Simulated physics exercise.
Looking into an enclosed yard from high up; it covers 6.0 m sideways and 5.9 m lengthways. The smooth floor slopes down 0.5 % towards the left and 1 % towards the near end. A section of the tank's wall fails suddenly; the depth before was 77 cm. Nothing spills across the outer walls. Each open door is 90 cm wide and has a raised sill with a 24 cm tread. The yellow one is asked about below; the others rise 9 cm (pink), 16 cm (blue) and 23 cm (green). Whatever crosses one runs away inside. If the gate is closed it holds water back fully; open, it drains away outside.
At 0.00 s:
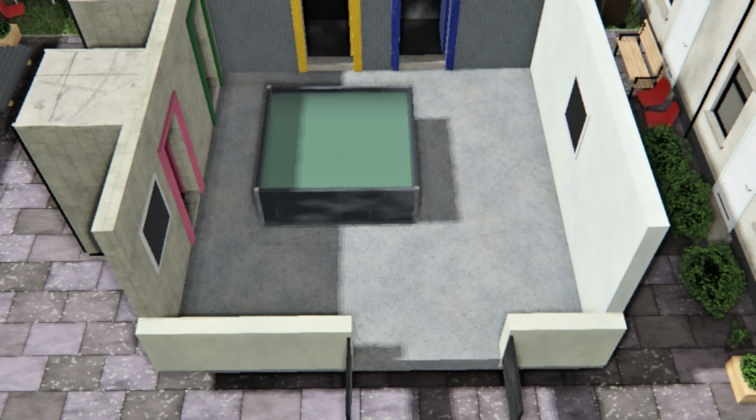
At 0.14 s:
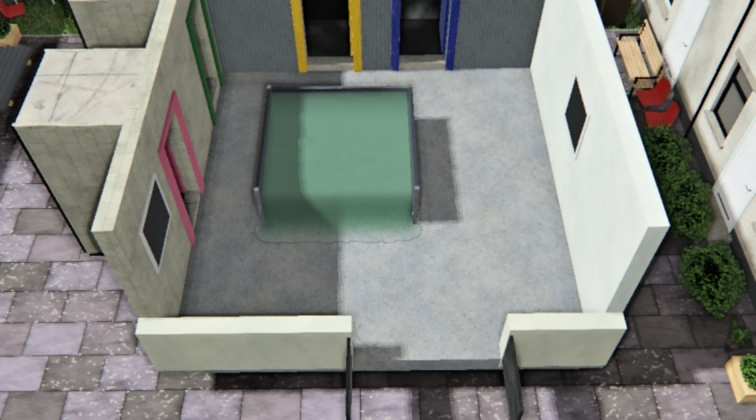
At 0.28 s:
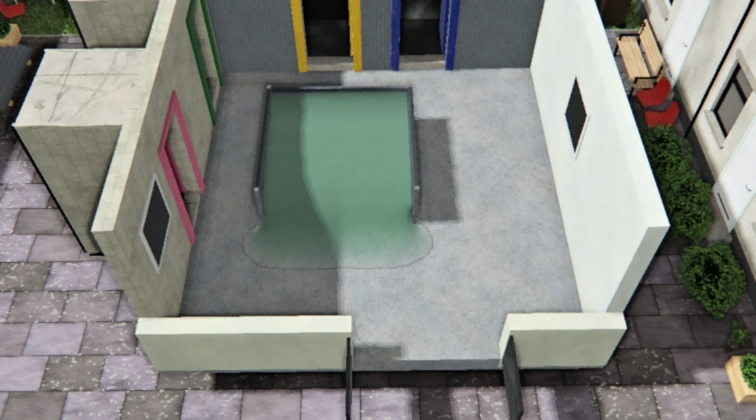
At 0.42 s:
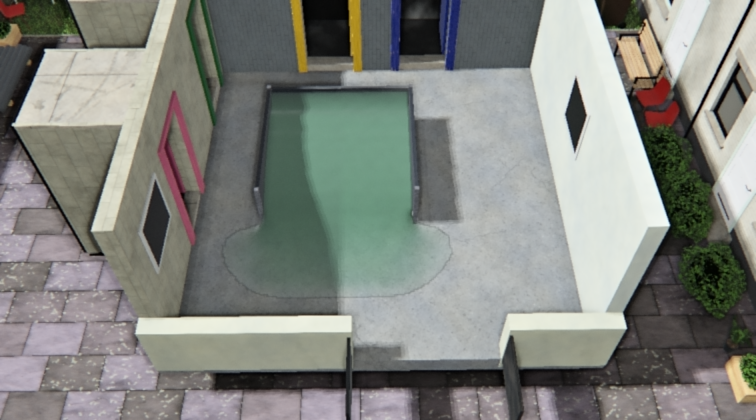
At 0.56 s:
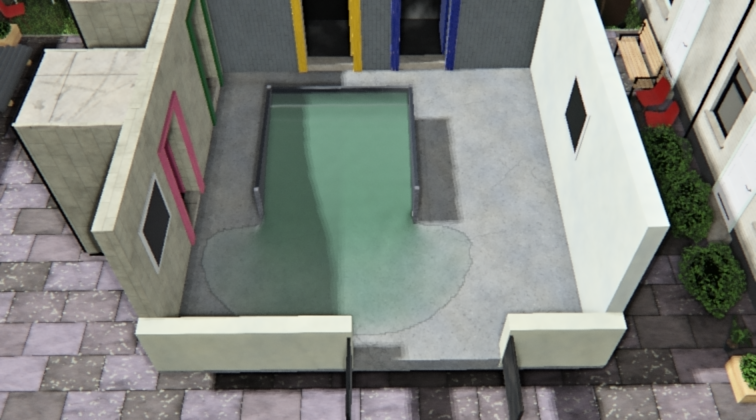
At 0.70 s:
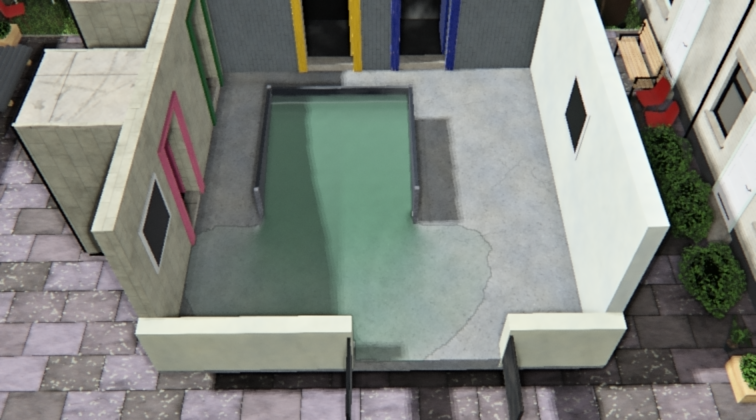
Greenish water pouring from the opened near side of a tank and spreading across a walled yard's grey floor towards the front wall.
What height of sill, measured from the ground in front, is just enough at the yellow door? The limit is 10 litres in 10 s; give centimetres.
Close to 5.5 cm is just enough.
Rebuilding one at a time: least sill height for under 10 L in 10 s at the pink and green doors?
About 11.0 cm at pink and 21 cm at green.
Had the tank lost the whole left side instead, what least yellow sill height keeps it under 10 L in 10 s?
Then roughly 9.5 cm.
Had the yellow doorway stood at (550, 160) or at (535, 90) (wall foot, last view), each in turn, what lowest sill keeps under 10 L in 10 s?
Roughly 6.5 and 14.0 cm.
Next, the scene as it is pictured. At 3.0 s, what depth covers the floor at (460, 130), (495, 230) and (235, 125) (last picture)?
About 0, 0 and 2 cm.
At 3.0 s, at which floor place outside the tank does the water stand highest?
At about (174, 348).
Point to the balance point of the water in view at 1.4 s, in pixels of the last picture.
Near (331, 224).
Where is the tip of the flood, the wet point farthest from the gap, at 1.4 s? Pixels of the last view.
At about (549, 342).
After 1.4 s water covers 35 % of the floor, deepest (54 cm) near (174, 348); it has not reached the yellow door.
After 3.0 s water covers 50 % of the floor, deepest (42 cm) near (174, 348); it has not reached the yellow door.
After 10.0 s water covers 95 % of the floor, deepest (13 cm) near (439, 106); 5 cm at the yellow door, 0 litres in over its 15 cm sill.
At the yellow door as built, the water arrived by 4.0 s and peaked near 9 cm at 5.6 s.
With a sill of 5 cm, 14 litres would have come in within the 10 s; with 6.5 cm, 6 litres. So under 10 litres takes about 5.5 cm.
